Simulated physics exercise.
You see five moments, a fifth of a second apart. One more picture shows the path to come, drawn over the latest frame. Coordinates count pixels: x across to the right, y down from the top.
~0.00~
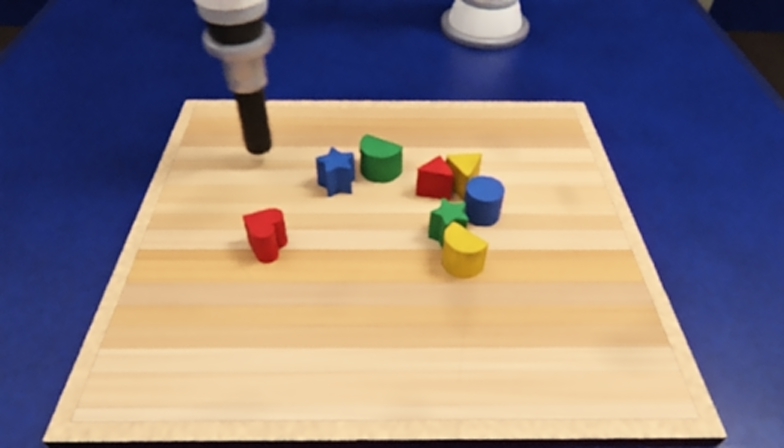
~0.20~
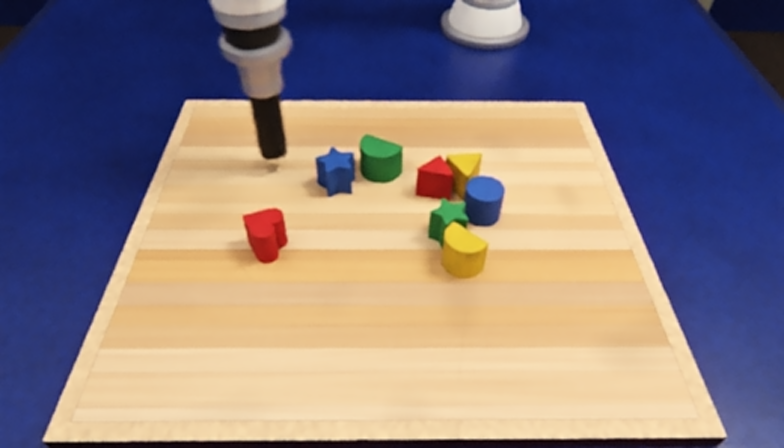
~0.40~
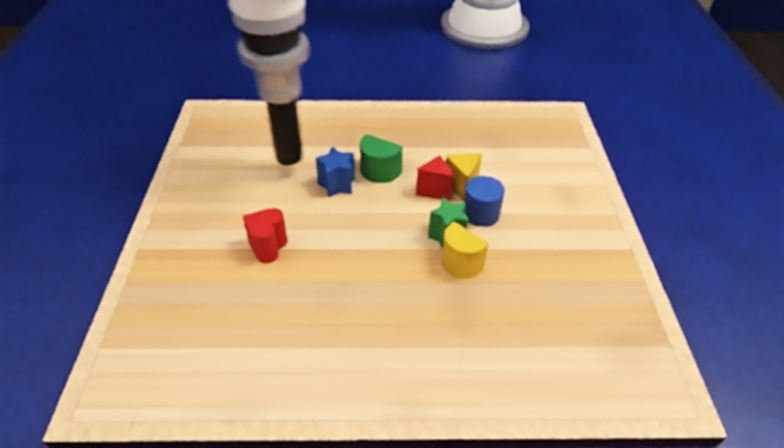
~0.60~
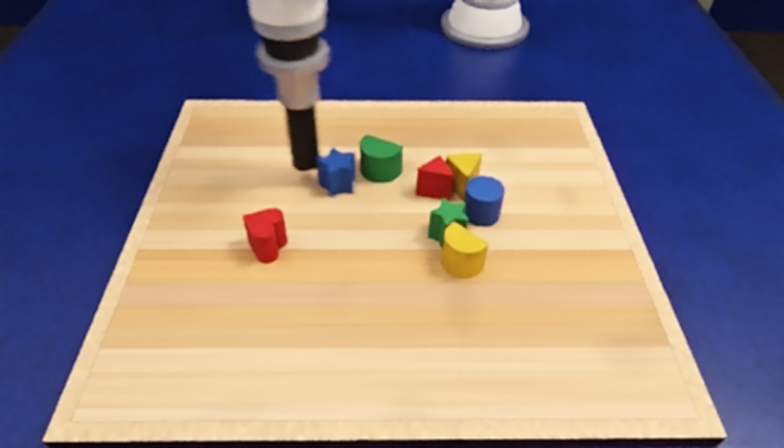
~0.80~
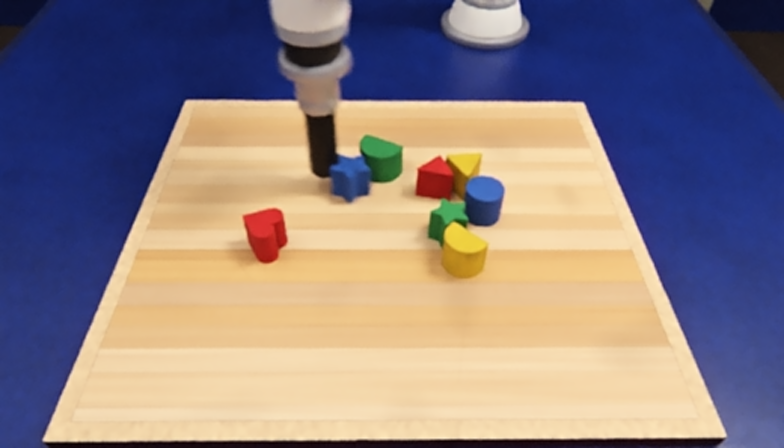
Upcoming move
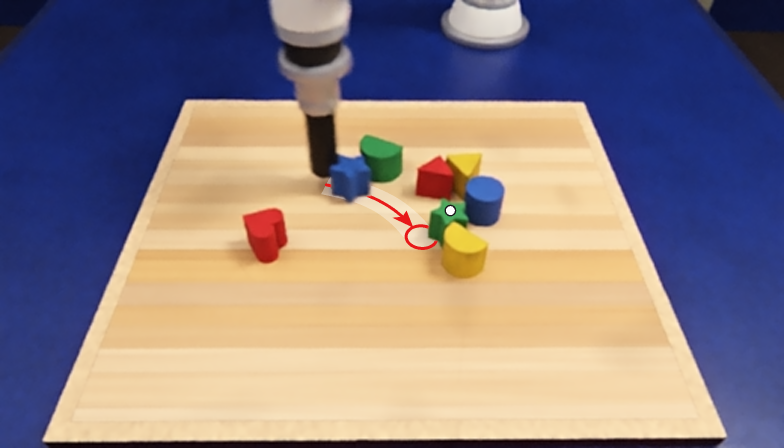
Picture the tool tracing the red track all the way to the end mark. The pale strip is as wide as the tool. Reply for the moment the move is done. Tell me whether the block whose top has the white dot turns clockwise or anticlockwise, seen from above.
Clockwise.
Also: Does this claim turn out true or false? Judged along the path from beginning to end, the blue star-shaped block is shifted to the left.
Verdict: True.
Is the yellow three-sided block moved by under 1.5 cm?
I believe so.
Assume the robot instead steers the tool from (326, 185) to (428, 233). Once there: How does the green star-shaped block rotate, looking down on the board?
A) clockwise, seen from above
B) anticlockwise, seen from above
That would be A.
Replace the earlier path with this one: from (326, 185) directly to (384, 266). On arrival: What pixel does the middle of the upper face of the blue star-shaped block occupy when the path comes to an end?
Final place: (372, 177).
Drawn move, from (326, 185) by way of (364, 194) and (396, 212) to (422, 237); the dot is on the green star-shaped block.
On the path given first. One third of the way, tool (364, 179); blue star-shaped block (391, 174).
Two thirds of the way, tool (397, 197); blue star-shaped block (428, 187), turned 15° anticlockwise; red three-sided block (451, 167), turned 20° anticlockwise; yellow three-sided block (471, 160).
At the end, tool (423, 222); blue star-shaped block (442, 192), turned 60° anticlockwise; red three-sided block (453, 167), turned 25° anticlockwise; green star-shaped block (462, 212), turned 45° clockwise; yellow three-sided block (472, 159), turned 10° anticlockwise.
